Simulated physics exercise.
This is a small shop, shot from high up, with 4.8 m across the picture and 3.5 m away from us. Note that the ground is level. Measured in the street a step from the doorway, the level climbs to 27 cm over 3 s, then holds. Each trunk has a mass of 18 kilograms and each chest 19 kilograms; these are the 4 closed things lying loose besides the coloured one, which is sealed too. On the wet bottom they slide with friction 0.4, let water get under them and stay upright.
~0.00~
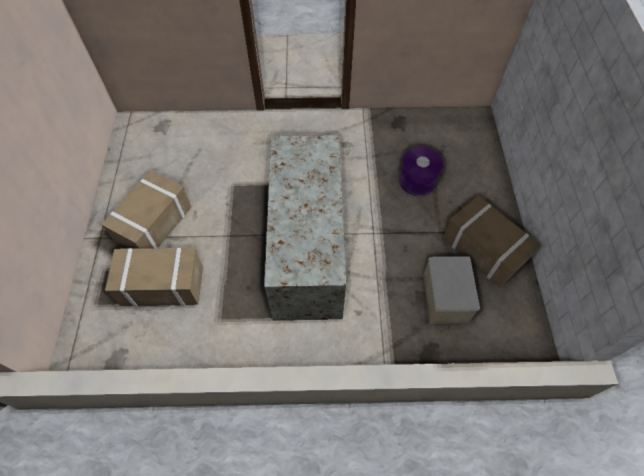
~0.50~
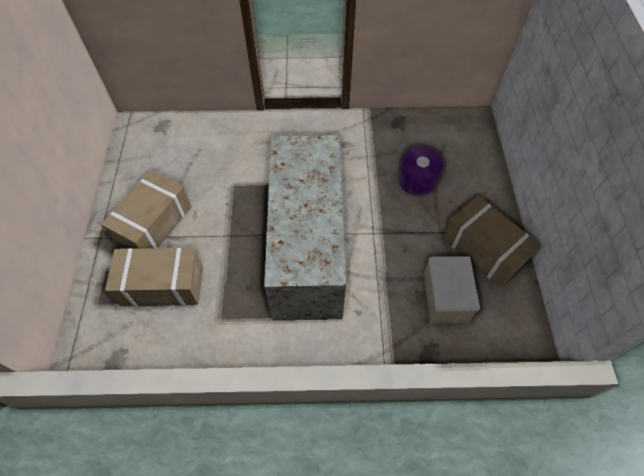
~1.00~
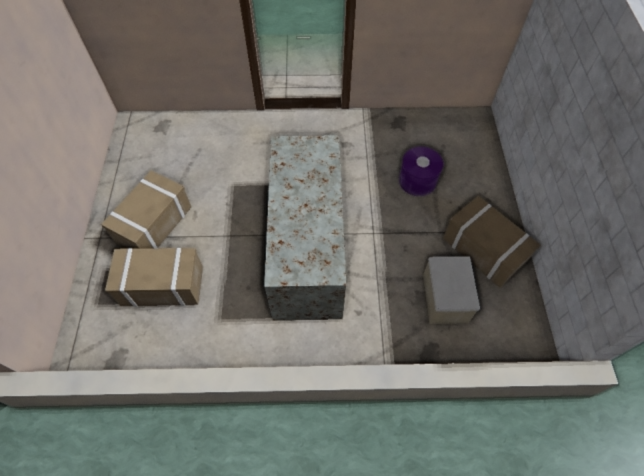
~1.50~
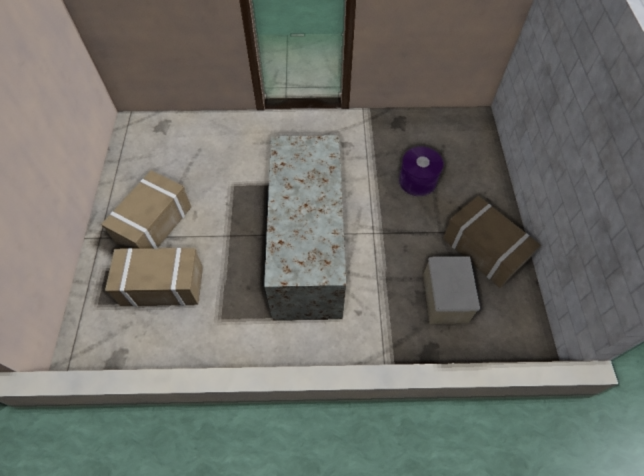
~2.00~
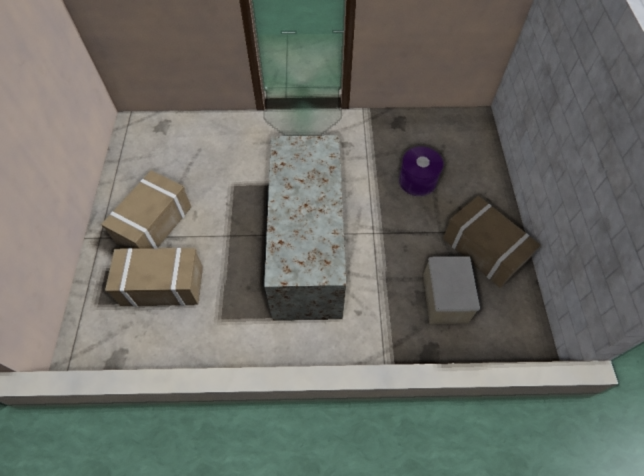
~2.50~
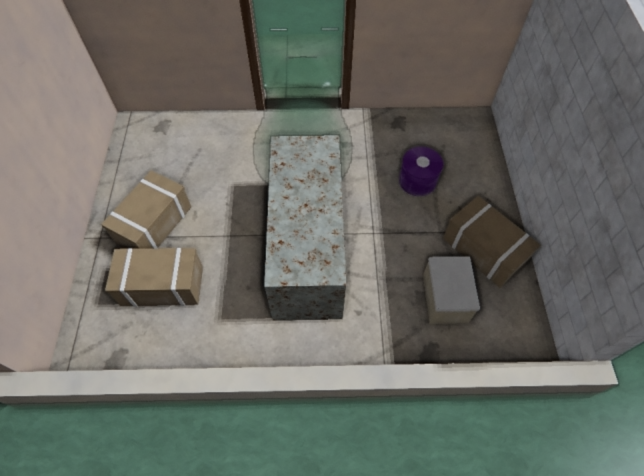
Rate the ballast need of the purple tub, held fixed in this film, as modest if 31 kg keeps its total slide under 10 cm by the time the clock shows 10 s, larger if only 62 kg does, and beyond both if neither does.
Ballast need: Modest.
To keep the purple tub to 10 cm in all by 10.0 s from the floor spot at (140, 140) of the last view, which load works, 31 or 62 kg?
Both loads work.
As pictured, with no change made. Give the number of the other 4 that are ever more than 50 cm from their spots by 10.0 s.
I get 4.
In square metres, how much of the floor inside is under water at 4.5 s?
9.5 m2.
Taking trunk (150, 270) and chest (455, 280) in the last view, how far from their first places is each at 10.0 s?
In turn: 80 cm, 60 cm.
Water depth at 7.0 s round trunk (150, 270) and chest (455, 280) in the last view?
First about 10 cm, second about 6 cm.
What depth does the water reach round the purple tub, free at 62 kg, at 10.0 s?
9 cm, roughly.
After 3.5 s the purple tub would be 0 cm from its start with 31 kg and 0 cm from its start with 62 kg; 3 cm of water round it then.
After 4.5 s the purple tub would be 0 cm from its start with 31 kg and 0 cm from its start with 62 kg; 6 cm of water round it then.
After 7.0 s the purple tub would be 0 cm from its start with 31 kg and 0 cm from its start with 62 kg; 6 cm of water round it then.
After 10.0 s the purple tub would be 0 cm from its start with 31 kg and 0 cm from its start with 62 kg; 9 cm of water round it then.
